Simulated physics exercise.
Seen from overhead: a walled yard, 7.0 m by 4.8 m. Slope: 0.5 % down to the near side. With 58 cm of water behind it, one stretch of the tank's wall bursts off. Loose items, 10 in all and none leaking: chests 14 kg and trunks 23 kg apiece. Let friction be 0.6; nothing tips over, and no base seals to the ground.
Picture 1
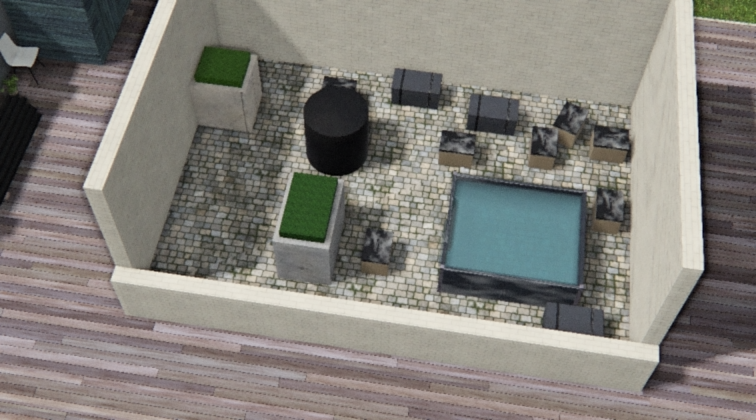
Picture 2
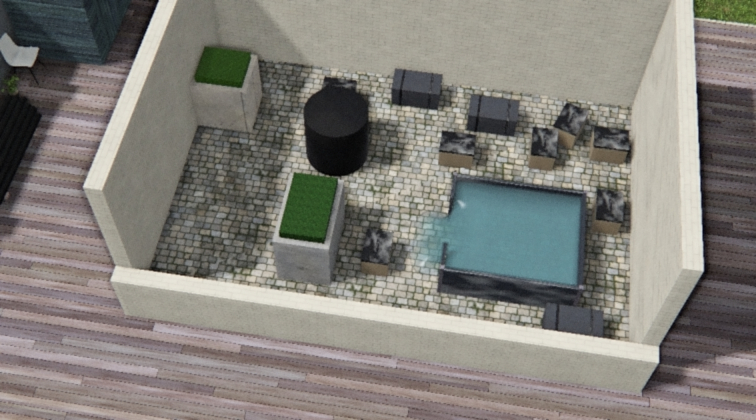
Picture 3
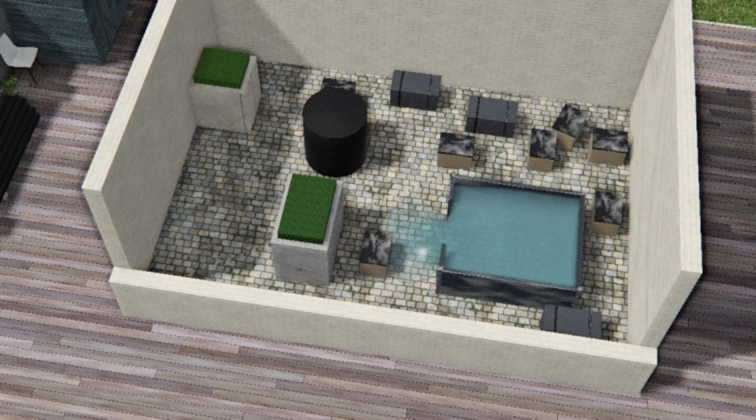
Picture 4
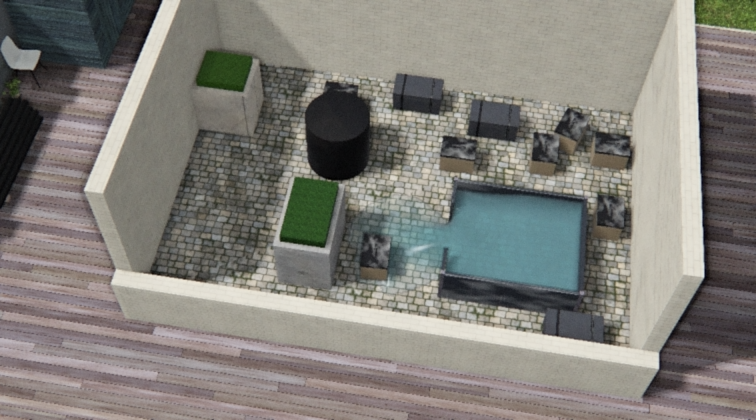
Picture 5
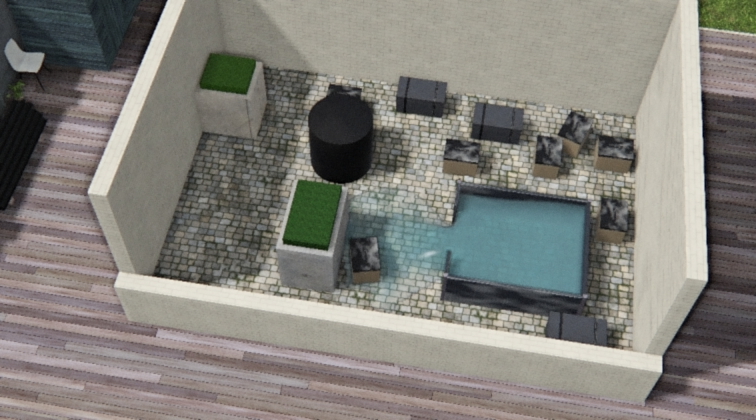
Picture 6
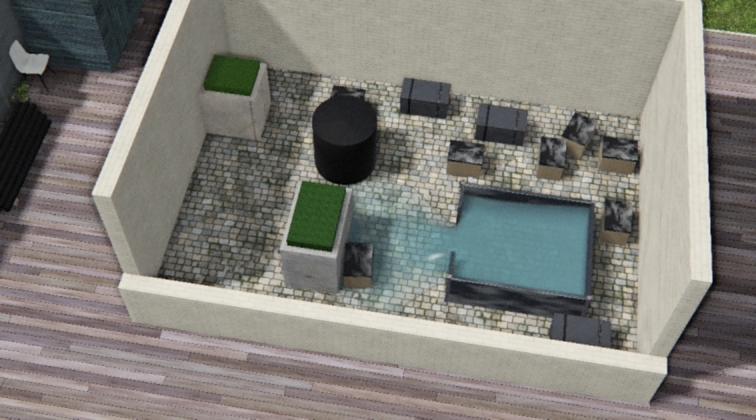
Water bursting from the left side of a tank in a walled yard, spreading over paving and nudging one chest leftward.
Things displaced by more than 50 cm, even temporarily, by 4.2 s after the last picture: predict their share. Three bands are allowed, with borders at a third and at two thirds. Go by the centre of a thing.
That would be less than a third of them.
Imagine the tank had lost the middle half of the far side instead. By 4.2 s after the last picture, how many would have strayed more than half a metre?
You'd get 8 in that case.
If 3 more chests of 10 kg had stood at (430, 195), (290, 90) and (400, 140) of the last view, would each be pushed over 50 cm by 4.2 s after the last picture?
In turn: Less, less, under.
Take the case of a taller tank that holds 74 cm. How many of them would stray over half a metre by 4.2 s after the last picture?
In that case the number is 2.
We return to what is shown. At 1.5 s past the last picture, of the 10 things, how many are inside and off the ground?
I'd say 1 of them.
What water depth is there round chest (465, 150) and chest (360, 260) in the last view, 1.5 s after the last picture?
First about 0 cm, second about 20 cm.
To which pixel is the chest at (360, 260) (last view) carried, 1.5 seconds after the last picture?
Estimated pixel: Around (356, 295).
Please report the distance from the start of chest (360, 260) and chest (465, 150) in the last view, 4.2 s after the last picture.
100 cm and 0 cm.
Then, 0.4 s after the last picture 1 of 10 are over 50 cm from their spots; 1 afloat.
Then, 1.5 s after the last picture 1 of 10 are over 50 cm from their spots; 1 afloat.
Then, 2.8 s after the last picture 1 of 10 are over 50 cm from their spots; 1 afloat.
Then, 4.2 s after the last picture 1 of 10 are over 50 cm from their spots, and 1 have been at some point; 2 afloat.
